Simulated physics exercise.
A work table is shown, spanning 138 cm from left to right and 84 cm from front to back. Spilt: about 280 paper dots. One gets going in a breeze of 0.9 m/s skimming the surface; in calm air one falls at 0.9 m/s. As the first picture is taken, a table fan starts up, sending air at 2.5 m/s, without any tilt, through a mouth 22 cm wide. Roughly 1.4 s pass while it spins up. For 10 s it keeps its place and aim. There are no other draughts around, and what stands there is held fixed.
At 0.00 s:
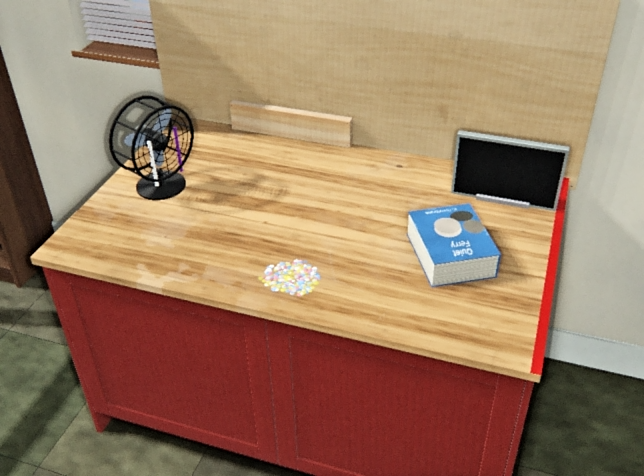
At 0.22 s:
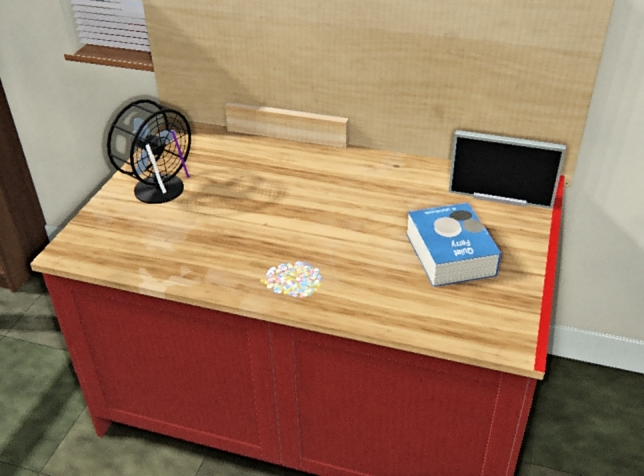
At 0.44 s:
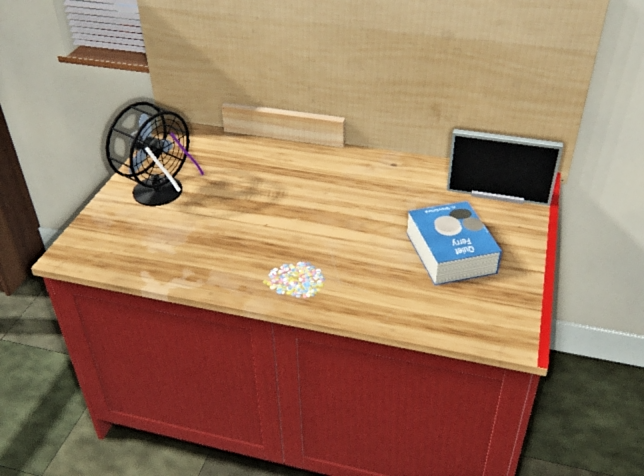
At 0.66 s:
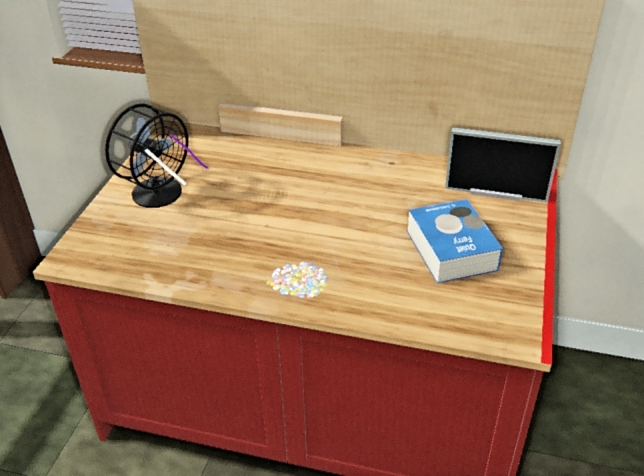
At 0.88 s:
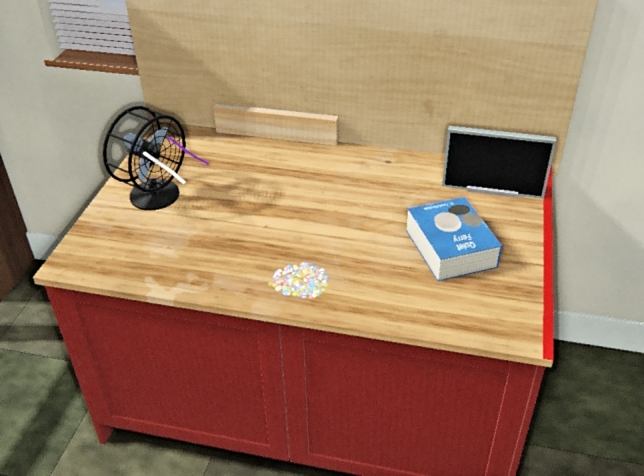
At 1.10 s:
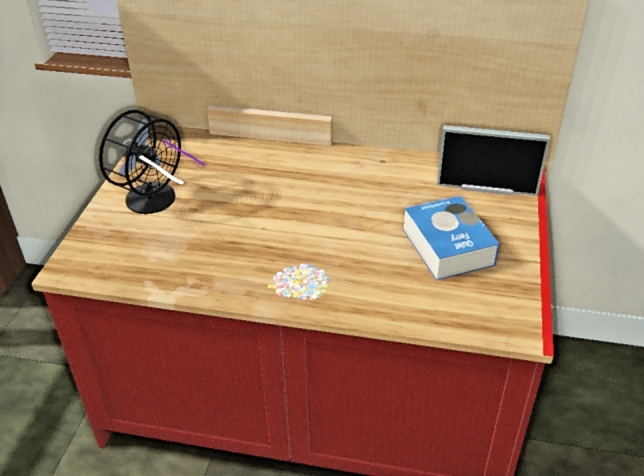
A red work table with a pale wooden top stands on a dark tiled floor, seen from above and in front. A black fan sits at the back left, pastel paper dots lie near the front middle, and a blue book and dark-screened laptop rest on the right beside a red edge. The camera drifts slightly while the dots stay still and coloured strips lift at the fan.
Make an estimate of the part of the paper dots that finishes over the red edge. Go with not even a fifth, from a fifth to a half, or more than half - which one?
I think fewer than one in five will wind up past that edge.
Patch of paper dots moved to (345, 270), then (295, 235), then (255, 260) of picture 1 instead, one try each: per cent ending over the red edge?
Going through the three spots in order, you'd get 60 percent, 70 percent and 15 percent.
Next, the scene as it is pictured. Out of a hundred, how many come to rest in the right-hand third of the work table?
I'd estimate around 0 per cent.
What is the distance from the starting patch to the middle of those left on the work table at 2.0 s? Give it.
I'd guess near 35 cm.
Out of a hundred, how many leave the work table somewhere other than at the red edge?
The share is about 90 %.
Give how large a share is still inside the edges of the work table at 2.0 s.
I'd say some 20 % at that moment.
After 2.0 s, 72 % are on the move or not yet settled, 0 % are over the red edge; the middle of those still in play is near (445, 330).
After 3.2 s, 1 % are on the move or not yet settled, 5 % are over the red edge.
After 5.5 s, 0 % are on the move or not yet settled, 5 % are over the red edge.
After 10.0 s, at the end, 5 % are over the red edge.
